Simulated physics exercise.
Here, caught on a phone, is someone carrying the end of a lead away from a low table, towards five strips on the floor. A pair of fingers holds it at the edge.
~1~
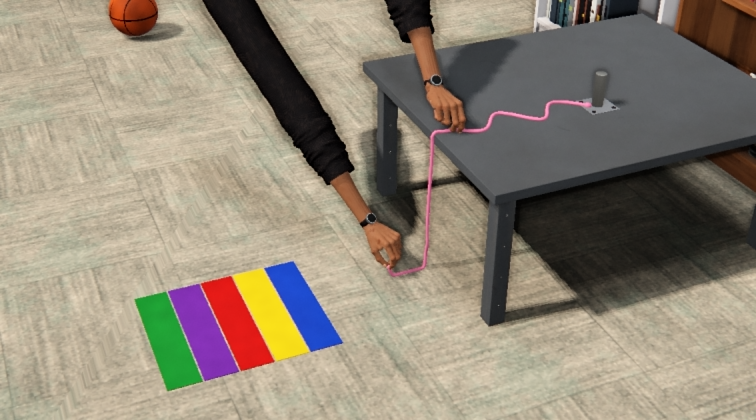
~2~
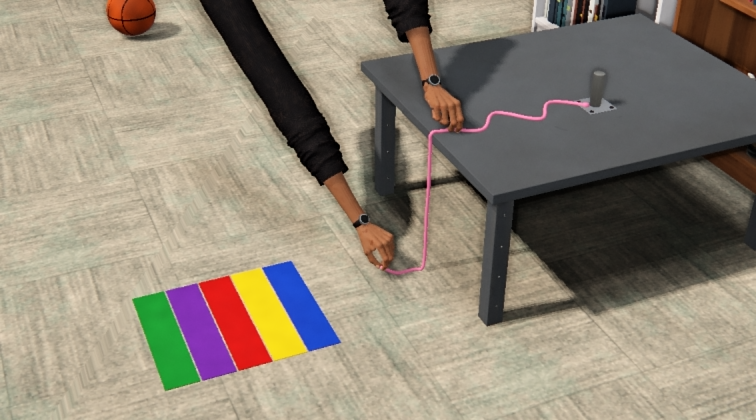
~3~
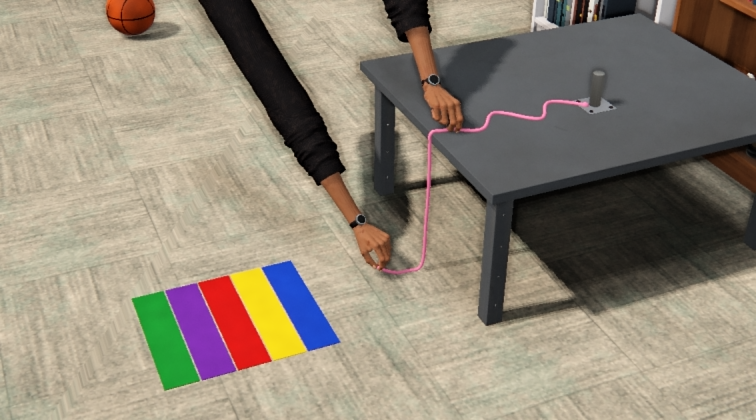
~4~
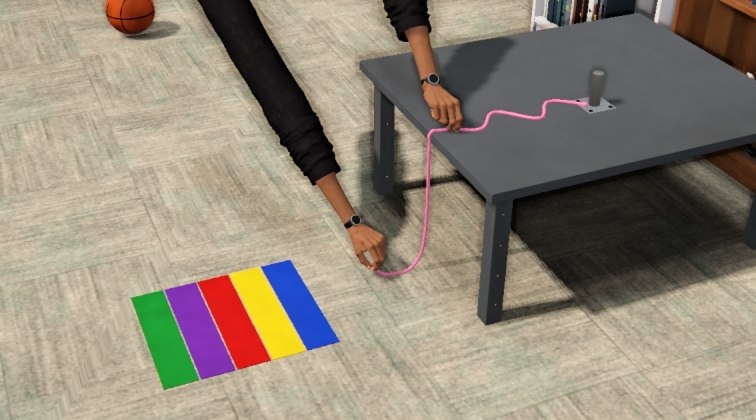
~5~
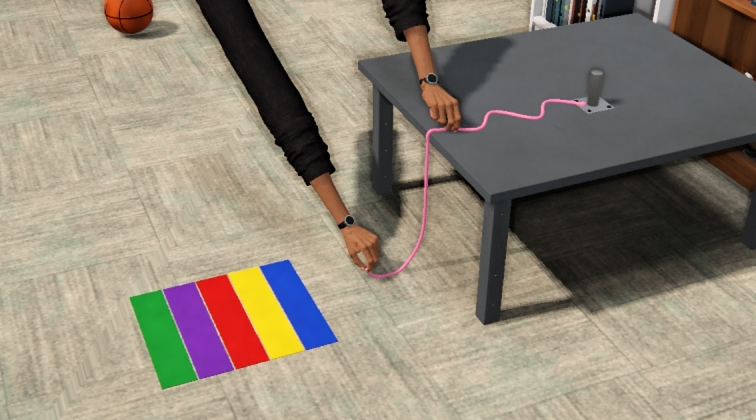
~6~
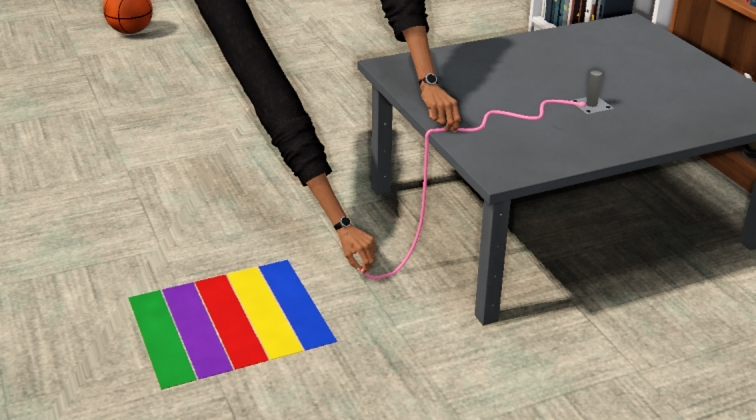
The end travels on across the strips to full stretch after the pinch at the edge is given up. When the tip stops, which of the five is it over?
The red one.
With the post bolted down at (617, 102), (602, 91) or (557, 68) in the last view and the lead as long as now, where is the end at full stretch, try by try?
Pixels, try by try: About (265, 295), (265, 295), (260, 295).
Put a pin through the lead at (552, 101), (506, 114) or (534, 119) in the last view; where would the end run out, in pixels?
Per try (px, approx.): (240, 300), (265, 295), (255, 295).
A little later, end near (281, 290); over blue.
Next, end near (250, 298); over yellow.
When it is tight, end near (230, 303); over red. Over red.
